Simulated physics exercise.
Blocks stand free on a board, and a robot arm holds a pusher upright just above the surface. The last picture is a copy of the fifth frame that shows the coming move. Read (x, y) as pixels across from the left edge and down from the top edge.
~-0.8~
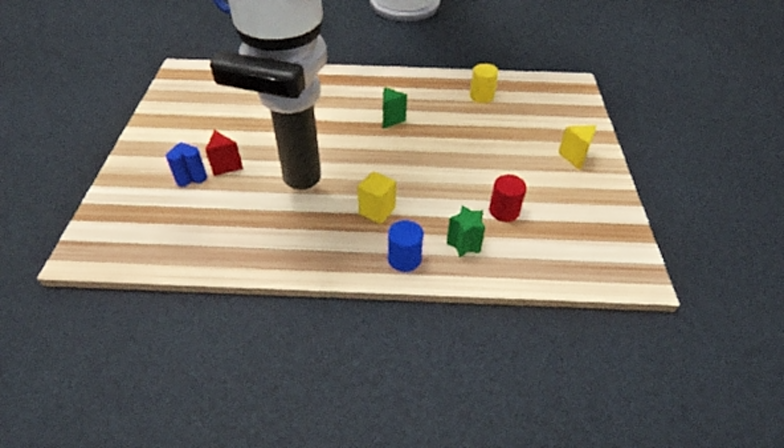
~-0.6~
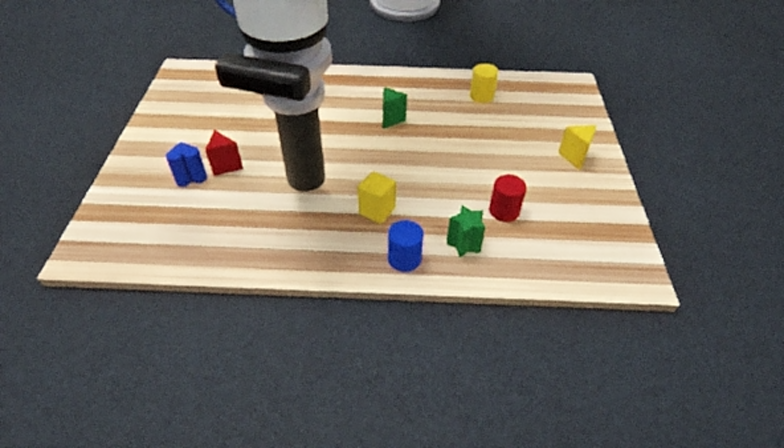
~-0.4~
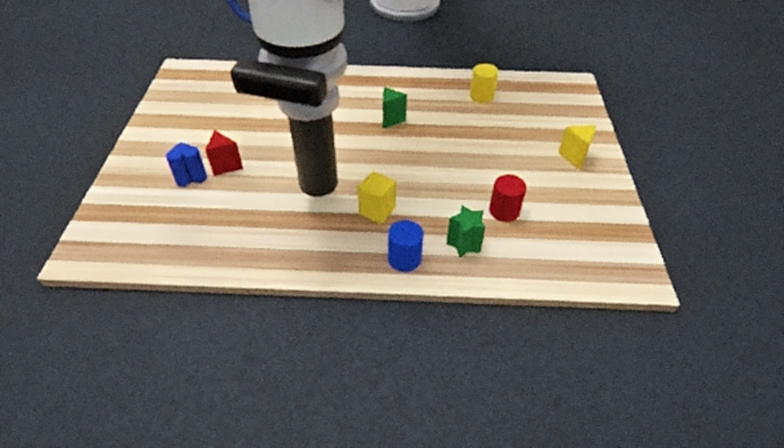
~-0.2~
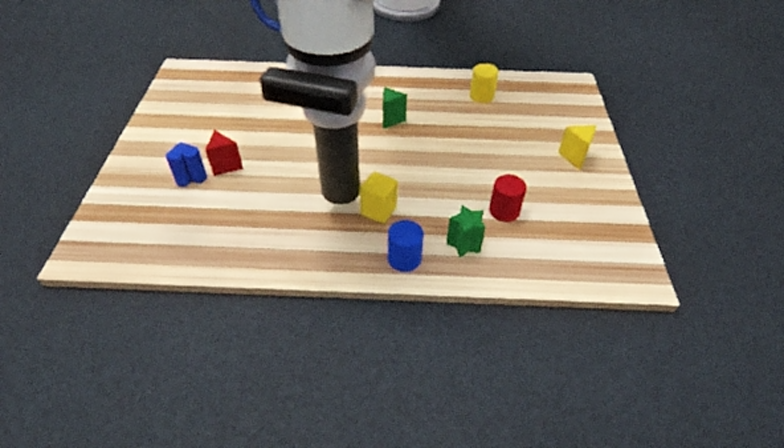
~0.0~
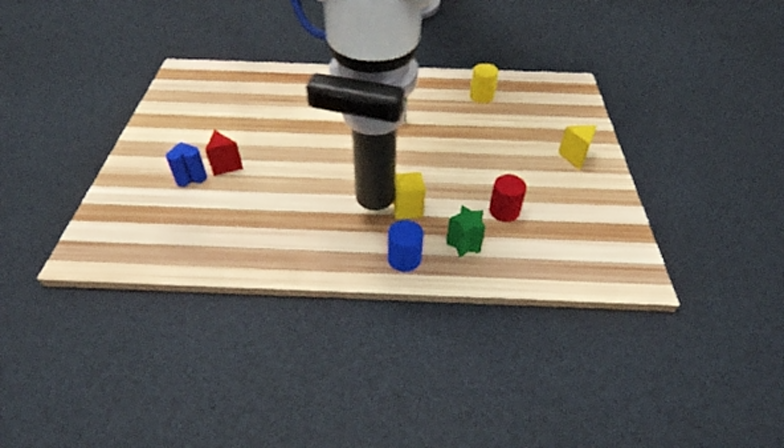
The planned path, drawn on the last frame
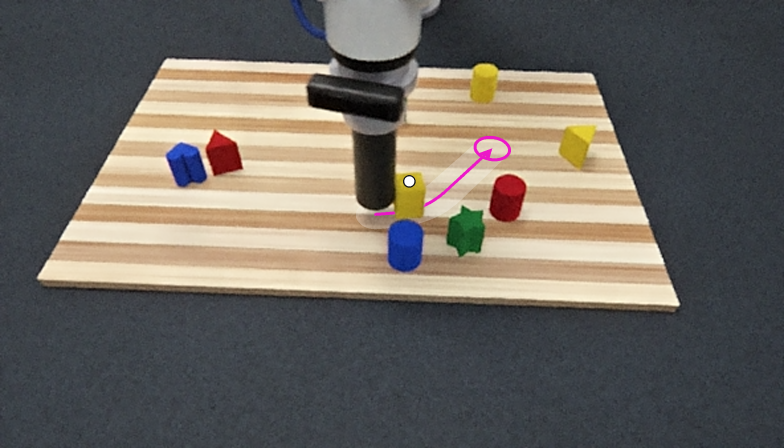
Robot arm with an upright black pusher sliding right across a striped wooden board, then nudging a yellow block rightward among coloured blocks.
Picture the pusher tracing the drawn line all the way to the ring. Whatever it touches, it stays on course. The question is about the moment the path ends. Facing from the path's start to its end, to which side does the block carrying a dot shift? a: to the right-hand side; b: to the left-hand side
My answer is option a.
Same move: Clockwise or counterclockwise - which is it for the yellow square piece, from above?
With the clock.
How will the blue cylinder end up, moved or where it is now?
It's unmoved.
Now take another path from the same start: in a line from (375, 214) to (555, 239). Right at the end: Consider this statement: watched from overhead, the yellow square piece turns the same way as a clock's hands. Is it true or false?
Verdict: False.
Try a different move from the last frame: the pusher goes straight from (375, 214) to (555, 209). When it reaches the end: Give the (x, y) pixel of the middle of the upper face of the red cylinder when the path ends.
That would be at about pixel (601, 183).
Path on the board, from (375, 214) via (429, 203) and (463, 175), ending at (492, 148); the dot is on the yellow square piece.
On the path given first. One third of the way, pusher at (431, 185); yellow square piece at (464, 169).
Two thirds of the way, pusher at (467, 156); yellow square piece at (501, 154), turned 35° clockwise.
At the end, pusher at (496, 131); blue cylinder in place; yellow square piece at (506, 153), turned 45° clockwise.
